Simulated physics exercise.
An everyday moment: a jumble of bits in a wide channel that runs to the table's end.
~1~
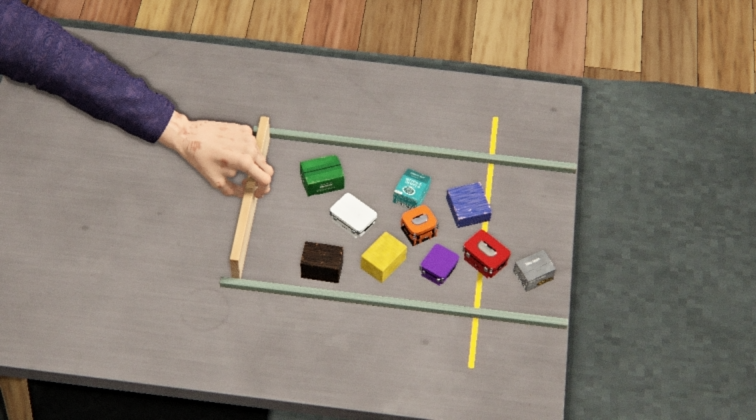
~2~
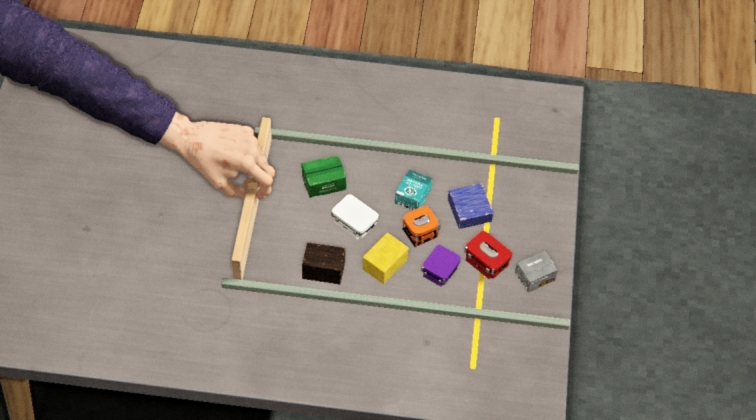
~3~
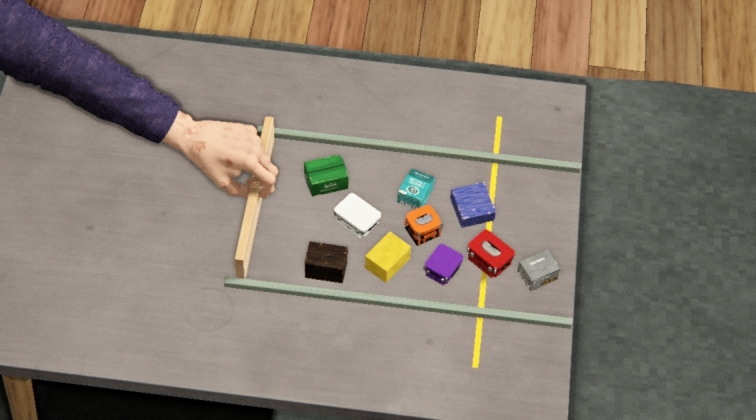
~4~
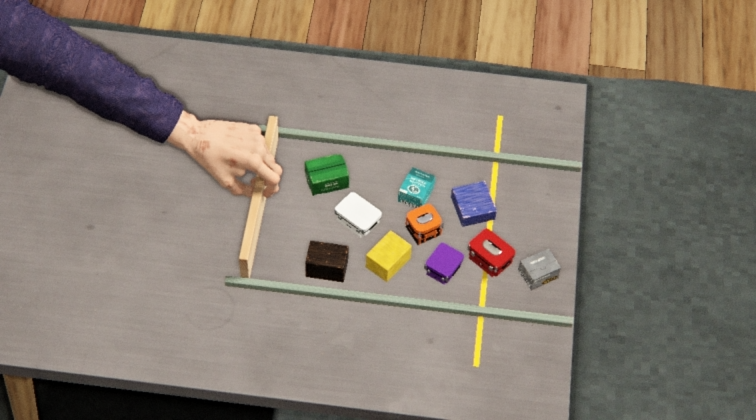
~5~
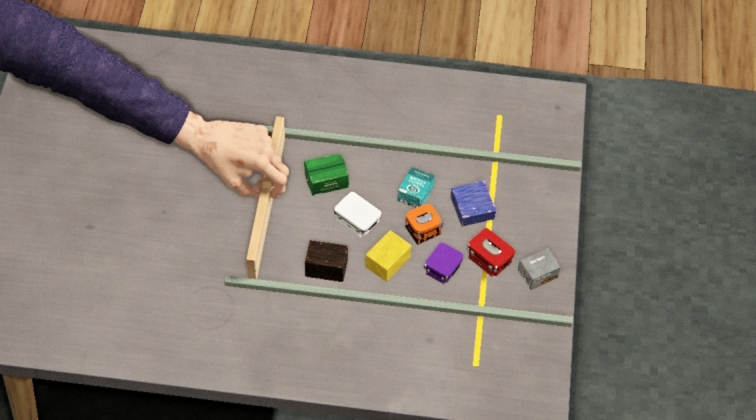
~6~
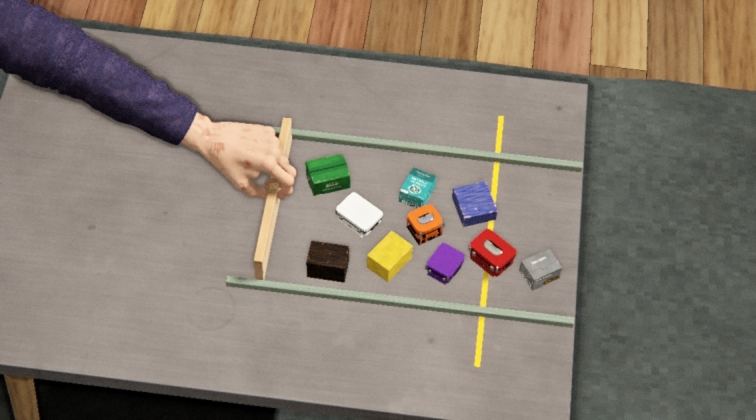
A hand slides a wooden board slightly right toward scattered colourful blocks on a table.
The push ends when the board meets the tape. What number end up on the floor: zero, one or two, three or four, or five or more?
Outcome: The number that fall off is one or two.
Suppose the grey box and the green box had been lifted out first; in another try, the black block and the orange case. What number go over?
The counts: 0 and 0.
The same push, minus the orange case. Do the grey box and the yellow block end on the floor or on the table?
The grey box drops off, the yellow block does not fall.
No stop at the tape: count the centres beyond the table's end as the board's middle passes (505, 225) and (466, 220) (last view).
It would be 3 and 0.
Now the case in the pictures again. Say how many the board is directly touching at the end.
3 of them.
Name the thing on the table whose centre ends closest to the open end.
That is the blue block.
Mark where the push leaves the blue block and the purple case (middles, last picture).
About (577, 212), and the other about (563, 257).
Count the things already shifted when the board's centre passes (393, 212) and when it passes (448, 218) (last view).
First 9, then 10.
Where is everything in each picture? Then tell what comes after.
Grey box (534, 271); red case (486, 255); blue block (469, 205); board (251, 196); tape (484, 235), in the first frame.
Red case (488, 256); orange case (421, 226), in the second frame.
Blue block (473, 205); purple case (444, 265), in the third frame.
Grey box (539, 269); black block (327, 262), in the fourth frame.
Red case (491, 253); white case (358, 216), in the fifth frame.
Grey box (540, 269); red case (492, 254); blue block (475, 204); board (274, 198); tape (490, 234), in the sixth frame.
Soon after, none off yet; grey box at rest near (540, 269); red case at rest near (492, 254); blue block at rest near (475, 204).
Then, none off yet; grey box at rest near (540, 269); red case moved a little near (507, 249); blue block moved a little near (492, 208).
Further on, none off yet; grey box moved about its own width near (569, 278); red case moved well along near (558, 245); blue block moved well along near (548, 211).
At rest, the number that fall off is one or two; fallen, red case and grey box.
